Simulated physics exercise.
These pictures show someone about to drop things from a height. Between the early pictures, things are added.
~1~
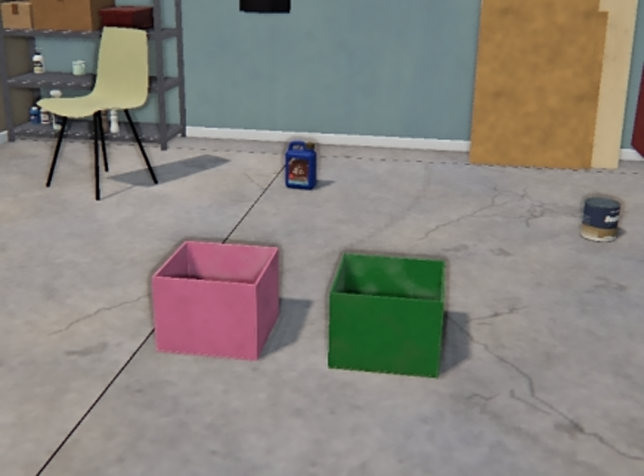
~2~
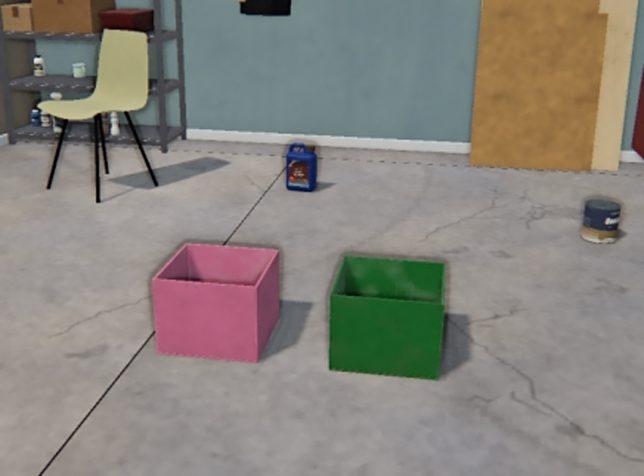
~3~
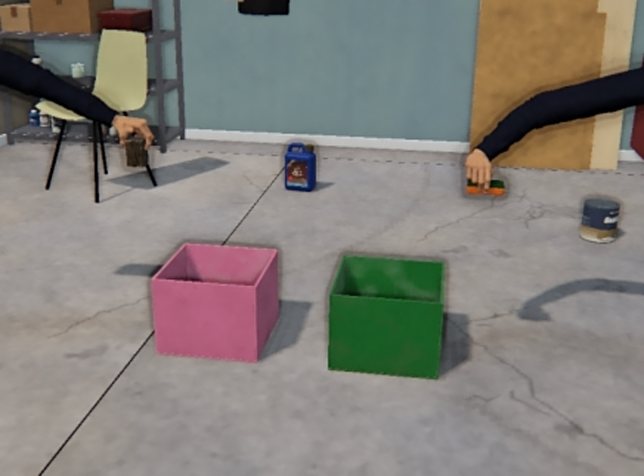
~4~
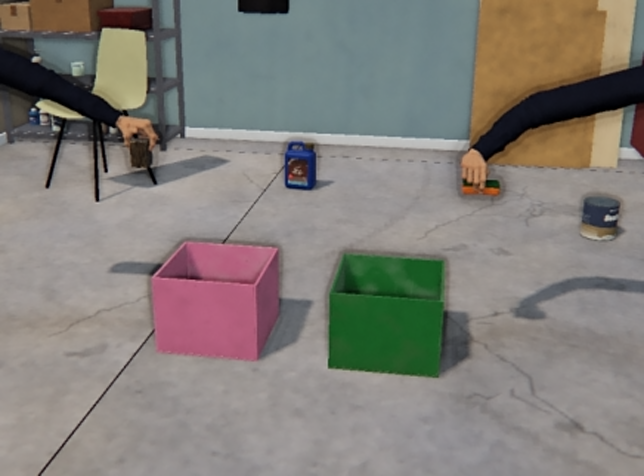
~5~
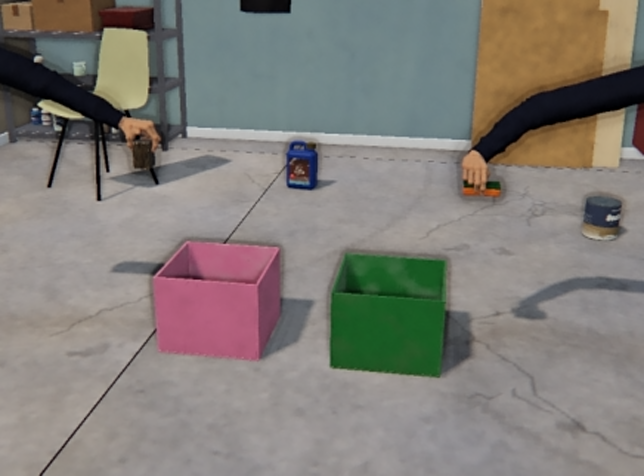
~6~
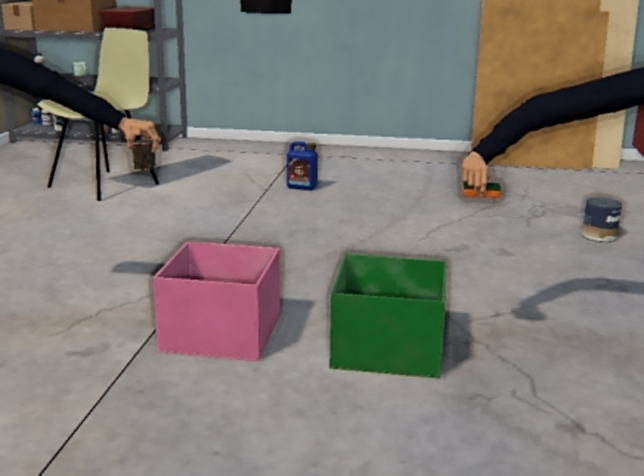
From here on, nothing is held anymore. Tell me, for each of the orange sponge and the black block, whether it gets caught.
Orange sponge: No; black block: No.
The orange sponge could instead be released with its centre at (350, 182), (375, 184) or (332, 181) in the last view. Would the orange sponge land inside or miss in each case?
The first time it gets in, the second time it gets in, the third time it drops outside.
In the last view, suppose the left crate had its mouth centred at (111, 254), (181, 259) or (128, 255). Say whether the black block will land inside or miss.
So the black block finishes in the opening the first time, finishes in the opening the second time and finishes in the opening the third time.
Then, 0.18 s on from there, orange sponge displaced about its own width near (479, 219); black block displaced well along near (146, 183).
Then, 0.28 s on from there, orange sponge on its way down near (474, 275); black block on its way down near (149, 237).
Then, 0.36 s on from there, orange sponge on its way down near (469, 336); black block on its way down near (153, 296).
In the end, the orange sponge ends up outside, near (467, 351); the black block ends up outside, near (154, 317).
